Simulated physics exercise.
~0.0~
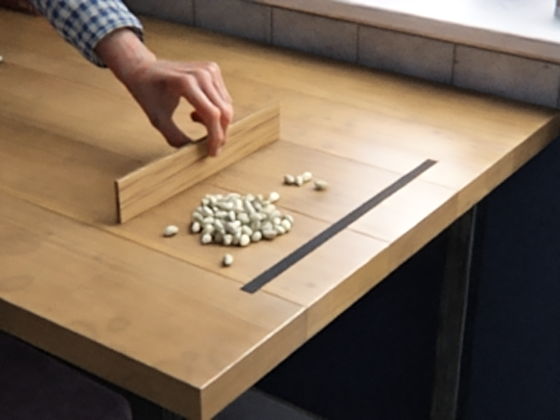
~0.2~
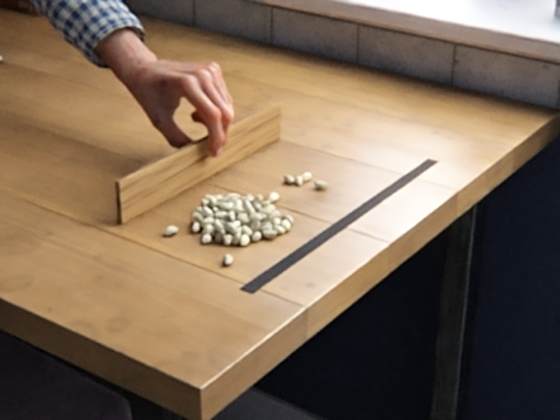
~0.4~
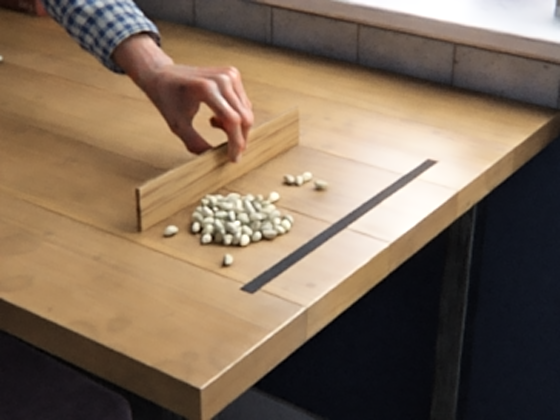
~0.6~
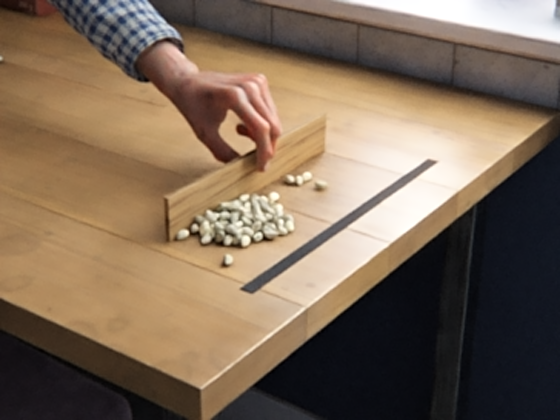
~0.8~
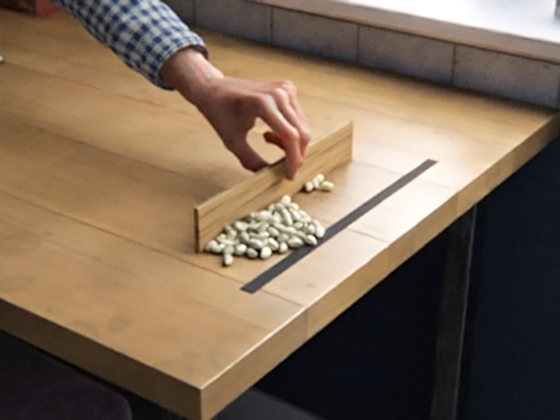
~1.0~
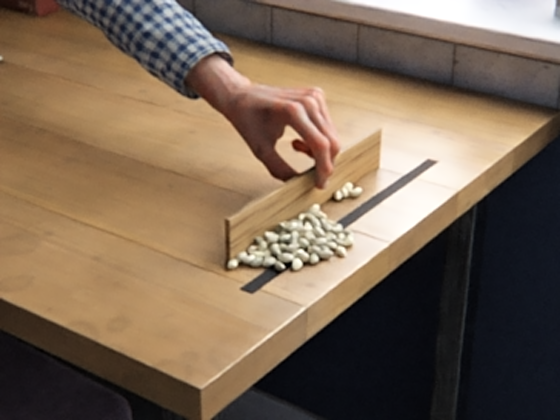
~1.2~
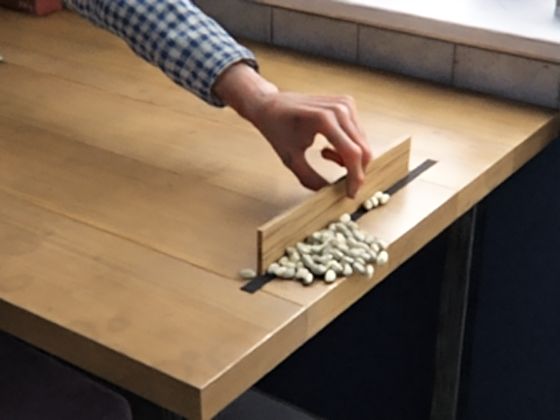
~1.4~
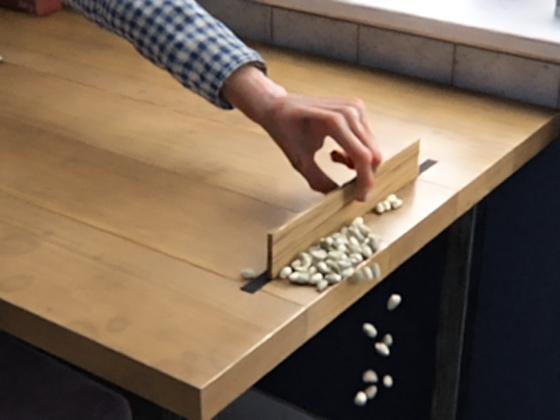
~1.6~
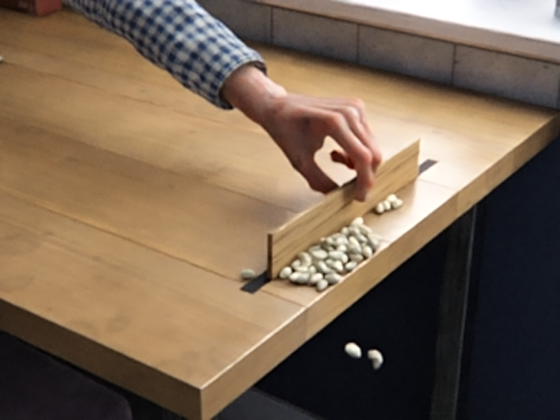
In the video, a hand slides an upright wooden strip rightward across a table, pushing a larger near pile and a smaller far cluster of pale beans. The strip stops at the black tape; some near beans fall off the edge, while the far ones stay on top.
